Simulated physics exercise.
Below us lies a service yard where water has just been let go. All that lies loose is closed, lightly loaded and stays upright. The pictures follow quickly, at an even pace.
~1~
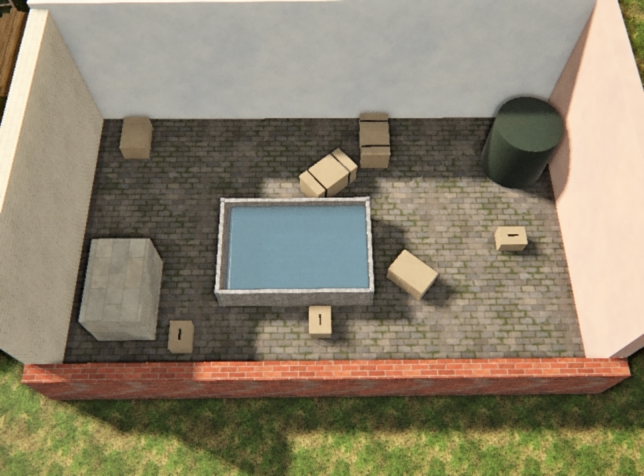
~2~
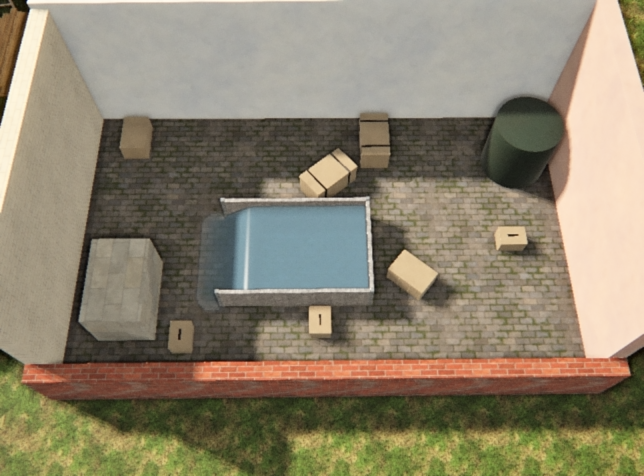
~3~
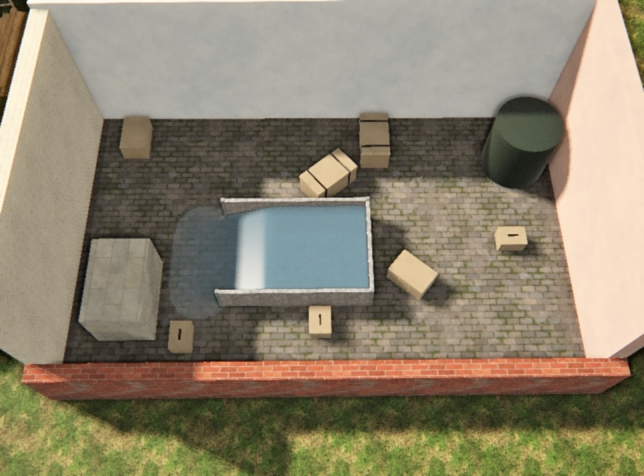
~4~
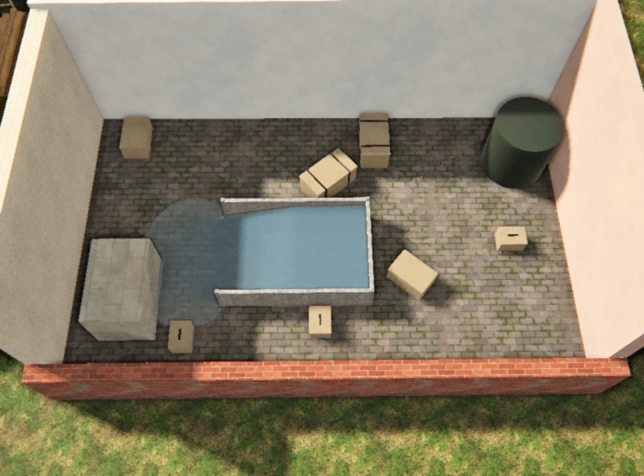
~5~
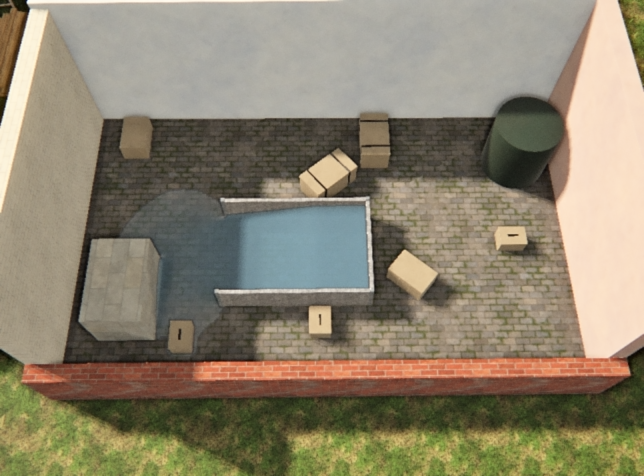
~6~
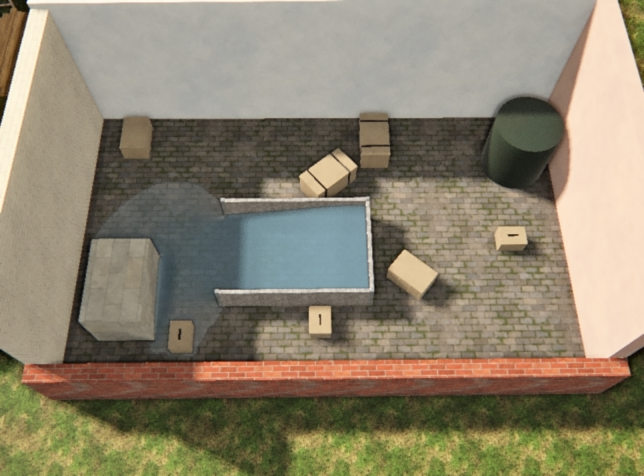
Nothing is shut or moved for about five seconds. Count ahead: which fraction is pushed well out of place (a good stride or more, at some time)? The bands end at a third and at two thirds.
Share: From one to two thirds.
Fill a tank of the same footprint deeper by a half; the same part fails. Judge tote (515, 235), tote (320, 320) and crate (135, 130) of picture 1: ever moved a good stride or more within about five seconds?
In turn: No, moved that far, shifted that much.
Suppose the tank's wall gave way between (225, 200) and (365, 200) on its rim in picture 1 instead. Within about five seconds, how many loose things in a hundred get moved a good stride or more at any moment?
Close to 60 %.
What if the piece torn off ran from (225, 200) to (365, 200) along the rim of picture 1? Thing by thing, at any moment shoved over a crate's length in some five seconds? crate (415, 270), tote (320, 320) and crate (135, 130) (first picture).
In turn: Not that far, never so far, pushed that far.
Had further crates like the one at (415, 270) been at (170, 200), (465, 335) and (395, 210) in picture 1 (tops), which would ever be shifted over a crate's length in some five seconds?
In that order: Moved that far, not that far, not that far.
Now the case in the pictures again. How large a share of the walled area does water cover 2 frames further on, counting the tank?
Roughly 25 per cent.
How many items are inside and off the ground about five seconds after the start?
I count 0.
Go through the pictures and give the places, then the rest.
The first frame shows a trunk at (375, 133), on the bottom; a trunk at (328, 171), on the bottom; 0 of 7 have shifted.
The second frame shows a trunk at (375, 133), on the bottom; a trunk at (328, 171), on the bottom; 0 of 7 have shifted.
The third frame shows a trunk at (375, 133) rests on the ground; a trunk at (328, 171) rests on the ground; 0 of 7 have shifted.
The fourth frame shows a trunk at (375, 133), on the bottom; a trunk at (328, 171), on the bottom; 0 of 7 have shifted.
The fifth frame shows a trunk at (375, 133), on the bottom; a trunk at (328, 171) rests on the ground; 0 of 7 have shifted.
The sixth frame shows a trunk at (375, 133) rests on the ground; a trunk at (328, 171) rests on the ground; 0 of 7 have shifted.
A moment on, 0 of 7 are well off their spots; 0 afloat.
Next, 1 of 7 are well off their spots; 0 afloat.
Later, 2 of 7 are well off their spots; 1 afloat.
In the end, 3 of 7 are well off their spots, and 3 have been at some point; 0 afloat.
